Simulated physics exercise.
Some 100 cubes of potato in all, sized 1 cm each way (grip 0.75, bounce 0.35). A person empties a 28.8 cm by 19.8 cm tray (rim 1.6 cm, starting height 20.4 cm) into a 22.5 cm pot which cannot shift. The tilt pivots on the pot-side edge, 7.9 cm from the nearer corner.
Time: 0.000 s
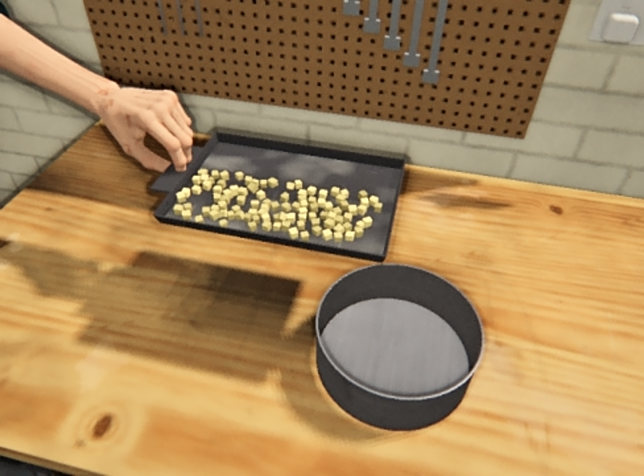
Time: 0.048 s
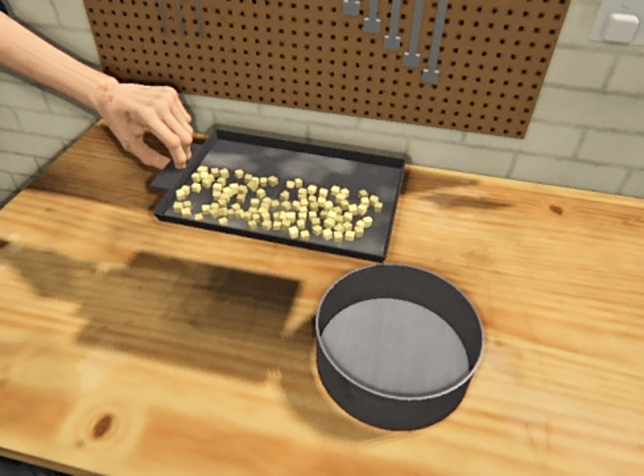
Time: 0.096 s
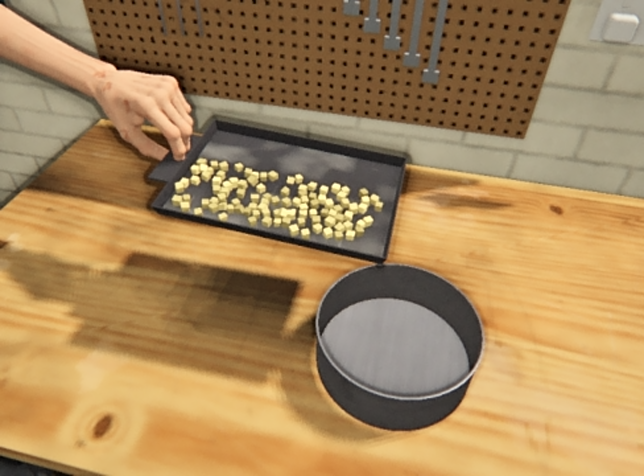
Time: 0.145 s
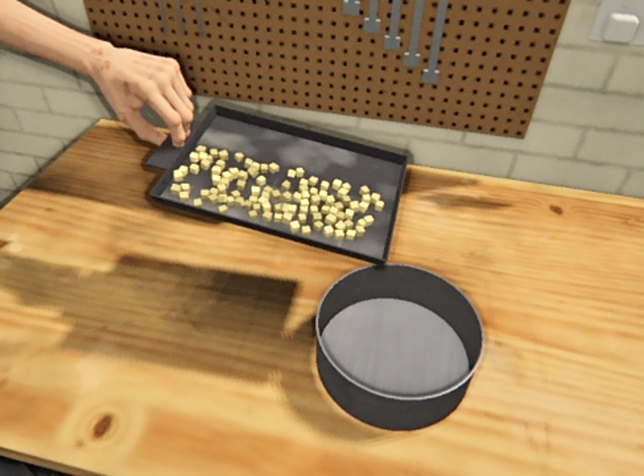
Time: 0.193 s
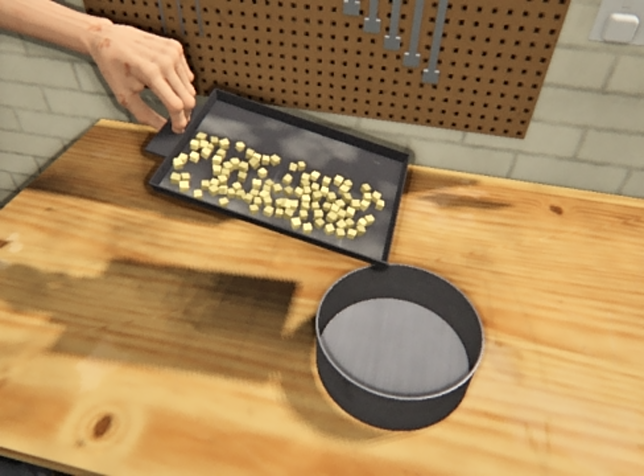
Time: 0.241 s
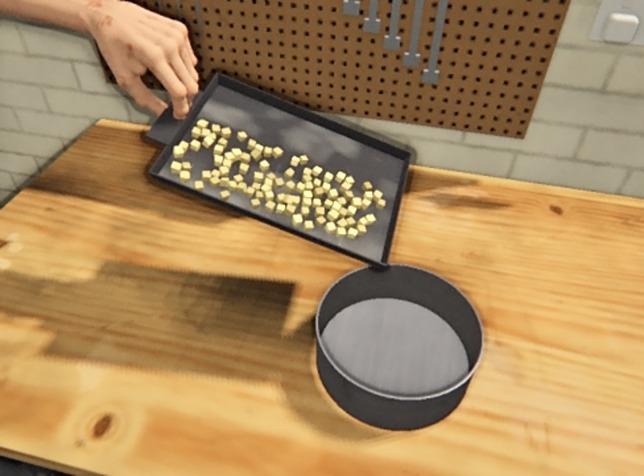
In the video, a hand at the left holds a dark tray scattered with small pale yellow cubes above a wooden counter, then raises its left end so the tray slants down to the right toward a round dark pot.
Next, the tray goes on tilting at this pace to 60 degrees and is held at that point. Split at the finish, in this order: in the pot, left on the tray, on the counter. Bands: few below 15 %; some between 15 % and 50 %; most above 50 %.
Pot: Most; tray: Some; counter: Few.
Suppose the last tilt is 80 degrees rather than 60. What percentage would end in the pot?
In that case it comes to about 95 in a hundred.
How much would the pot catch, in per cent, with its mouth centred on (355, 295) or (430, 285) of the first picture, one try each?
30 % and 35 %.
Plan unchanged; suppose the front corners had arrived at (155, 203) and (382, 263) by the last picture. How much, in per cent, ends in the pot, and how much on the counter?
Per cent by place - pot 20, counter 0.
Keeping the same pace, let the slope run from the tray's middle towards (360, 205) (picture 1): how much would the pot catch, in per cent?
My guess is roughly 40 percent.
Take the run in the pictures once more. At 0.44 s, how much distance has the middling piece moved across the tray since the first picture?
Displacement on the tray: Roughly 1 cm.
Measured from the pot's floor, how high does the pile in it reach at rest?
Some 1.0 cm above the floor.
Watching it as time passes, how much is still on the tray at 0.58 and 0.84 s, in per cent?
Estimates: 100; 60.
Then, at 0.44 s, tilt 40 degrees; the tray holds 100 %, the pot 0 %.
Then, at 0.58 s, tilt 55 degrees; the tray holds 100 %, the pot 0 %.
After 0.84 s, tilt 60 degrees; the tray holds 60 %, the pot 10 %.
At rest (2.0 s), pot 60 %, tray 40 %, counter 0 %.
